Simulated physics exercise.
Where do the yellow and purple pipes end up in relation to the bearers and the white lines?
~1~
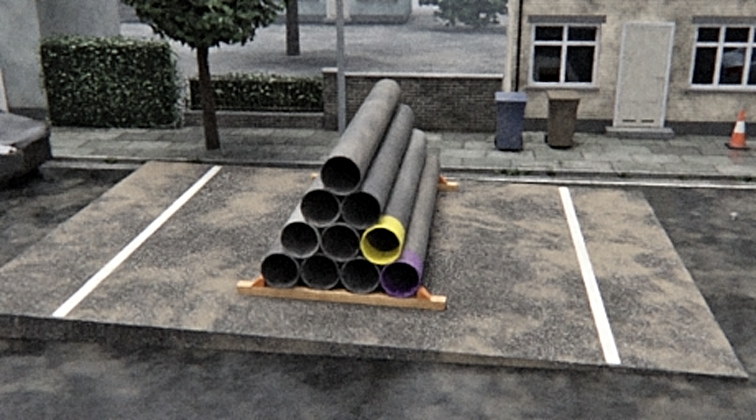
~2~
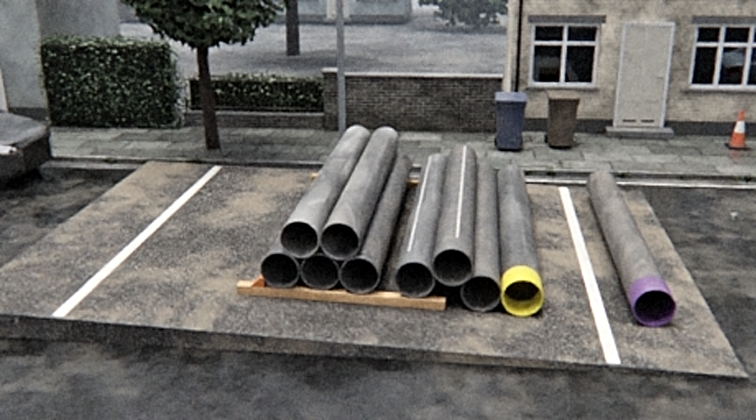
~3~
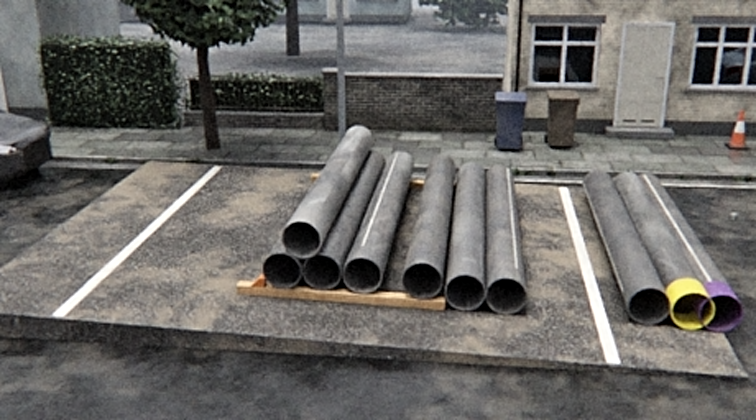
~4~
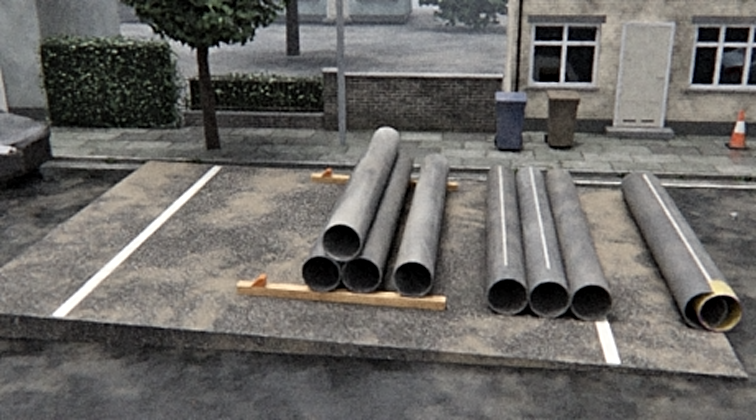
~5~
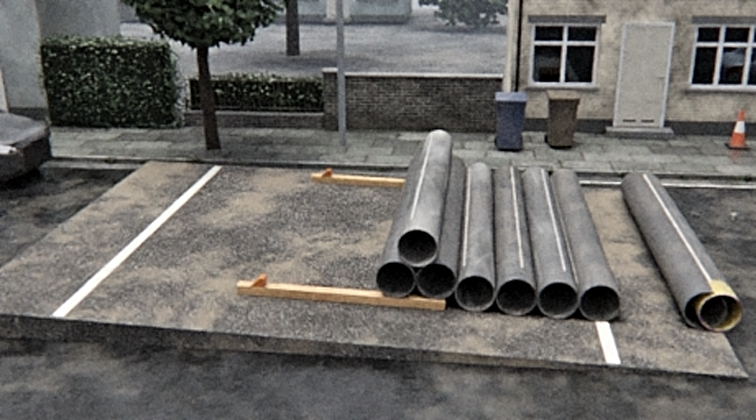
Both the yellow pipe and the purple pipe finish past a line, having rolled off the bearers and over the white line on the right.
